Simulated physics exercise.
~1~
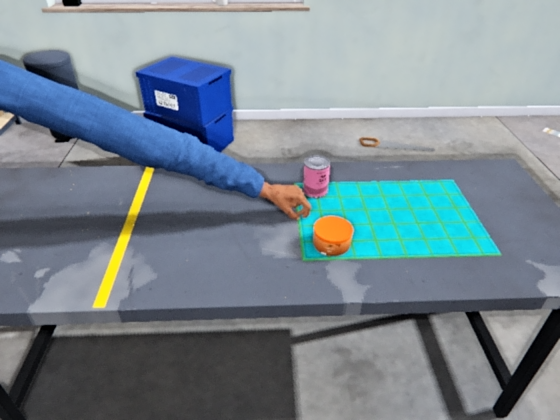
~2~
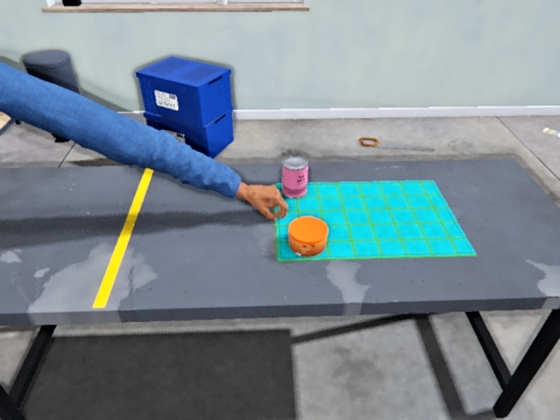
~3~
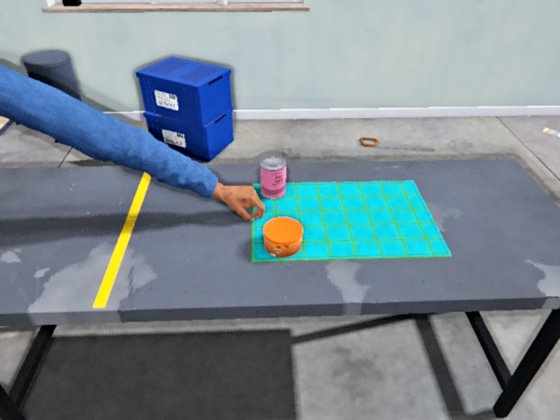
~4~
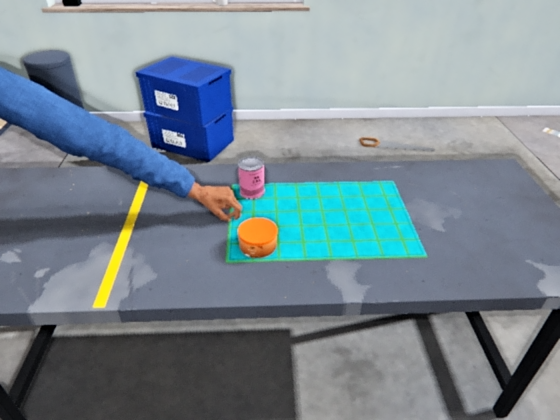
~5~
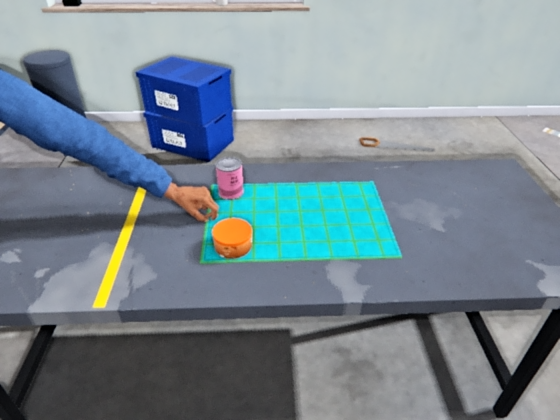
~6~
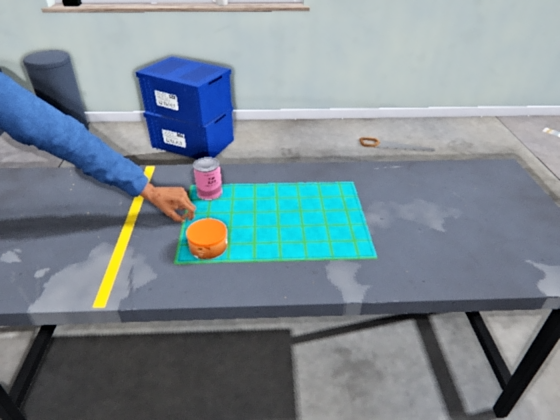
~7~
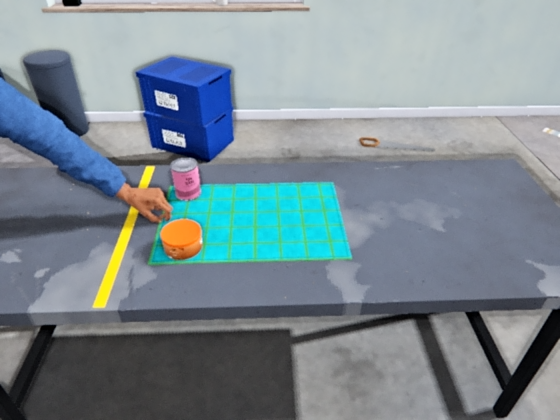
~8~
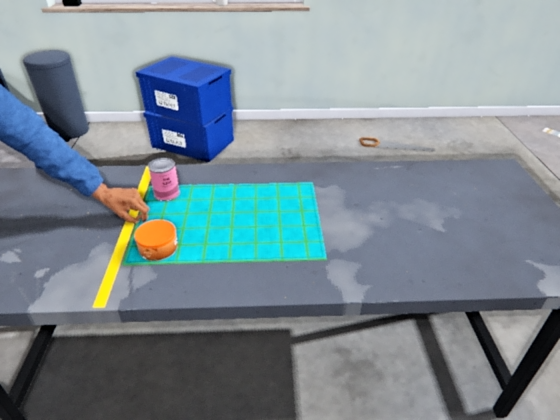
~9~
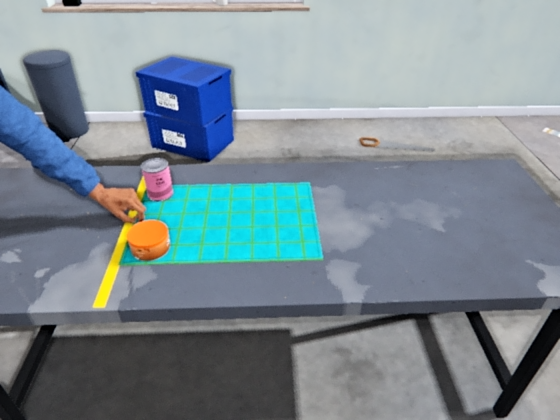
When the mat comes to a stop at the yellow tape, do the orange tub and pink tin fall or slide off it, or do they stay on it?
They both stay on it. The orange tub remains on the turquoise mat, and the pink tin keeps its place there too.
